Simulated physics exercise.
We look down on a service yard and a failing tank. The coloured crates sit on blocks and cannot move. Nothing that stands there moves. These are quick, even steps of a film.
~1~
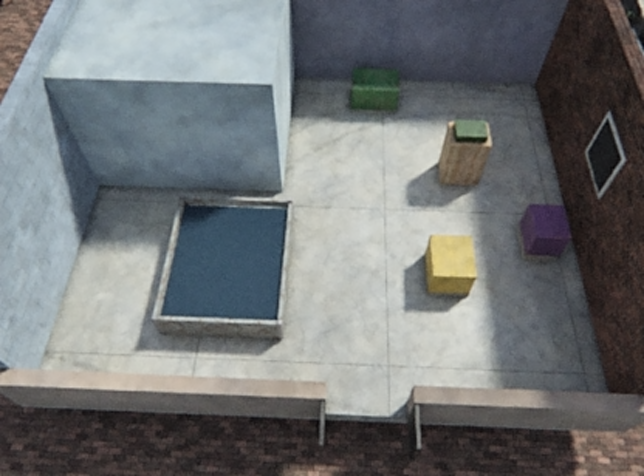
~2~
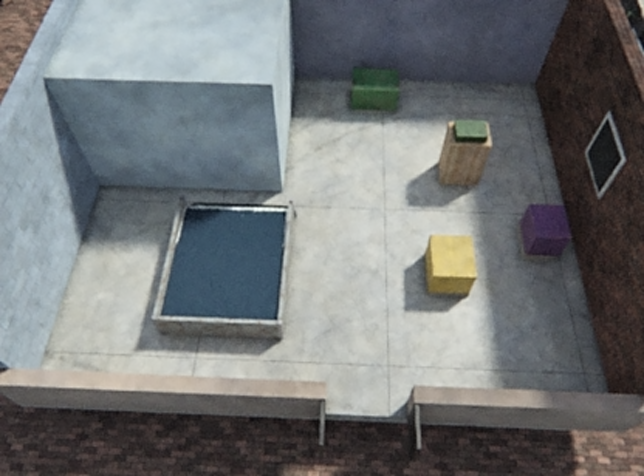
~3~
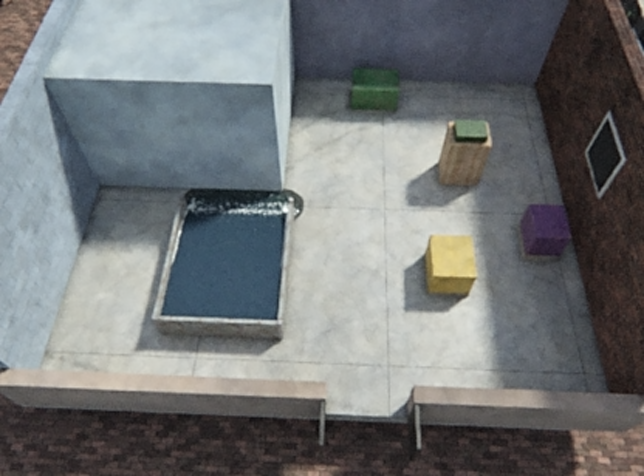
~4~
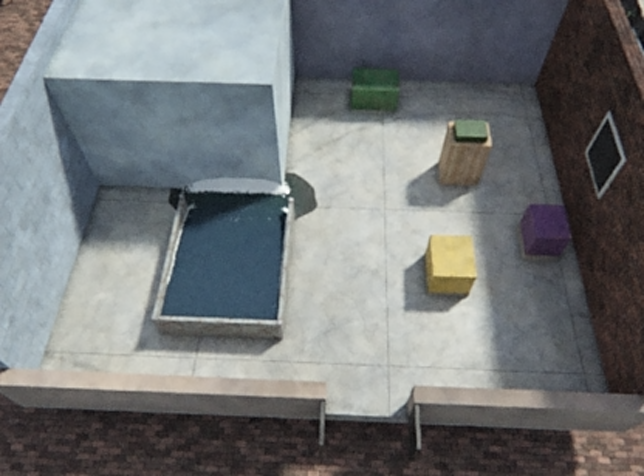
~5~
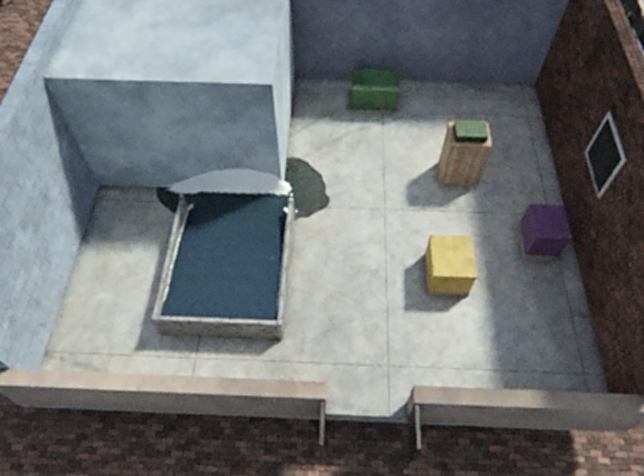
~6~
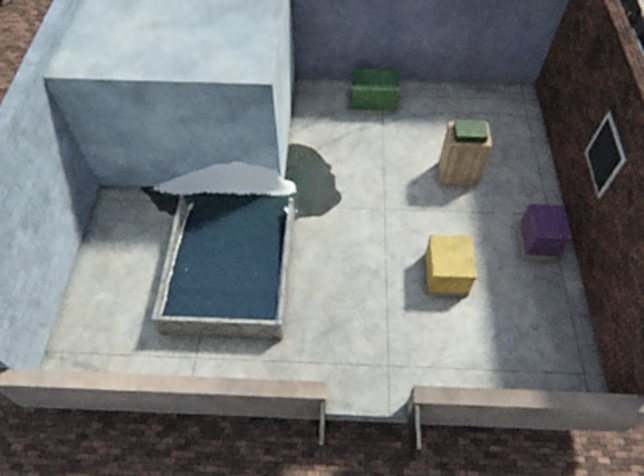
We see a walled yard with a water tank, a yellow block, a purple block and other objects; the tank's still water begins pouring out over its far side, and a dark wet patch spreads across the floor there.
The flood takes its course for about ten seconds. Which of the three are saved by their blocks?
One by one: The green crate is wetted; the purple crate escapes dry; the yellow crate escapes dry.
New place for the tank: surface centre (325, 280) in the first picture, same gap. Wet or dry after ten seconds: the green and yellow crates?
Then: The green crate gets wet; the yellow crate ends up wet.
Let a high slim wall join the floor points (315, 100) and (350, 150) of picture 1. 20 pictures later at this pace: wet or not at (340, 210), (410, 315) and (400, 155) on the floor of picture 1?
As listed: Under water, clear, awash.
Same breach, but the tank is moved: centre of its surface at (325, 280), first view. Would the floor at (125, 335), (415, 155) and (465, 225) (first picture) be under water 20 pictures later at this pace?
In turn: Free of water, awash, clear.
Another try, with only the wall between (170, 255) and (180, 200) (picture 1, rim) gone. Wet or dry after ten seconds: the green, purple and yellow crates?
The green crate is spared; the purple crate stays dry; the yellow crate is safe.
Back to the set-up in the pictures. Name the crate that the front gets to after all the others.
The crate marked purple.
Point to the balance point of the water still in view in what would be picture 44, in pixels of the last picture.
At about (288, 230).
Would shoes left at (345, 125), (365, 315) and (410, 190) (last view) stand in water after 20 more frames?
One after the other: Under water, free of water, awash.
A moment on, water covers 15 % of the floor; the green crate not reached, the purple crate not reached, the yellow crate not reached.
Next, water covers 30 % of the floor; the green crate water round its plinth, the purple crate not reached, the yellow crate not reached.
Then, water covers 50 % of the floor; the green crate water round its plinth, the purple crate water round its plinth, the yellow crate water round its plinth.
Later, water covers 65 % of the floor; the green crate water round its plinth, the purple crate water round its plinth, the yellow crate water round its plinth.
In the end, water covers 90 % of the floor; the green crate was topped, the purple crate stayed above the water, the yellow crate stayed above the water.
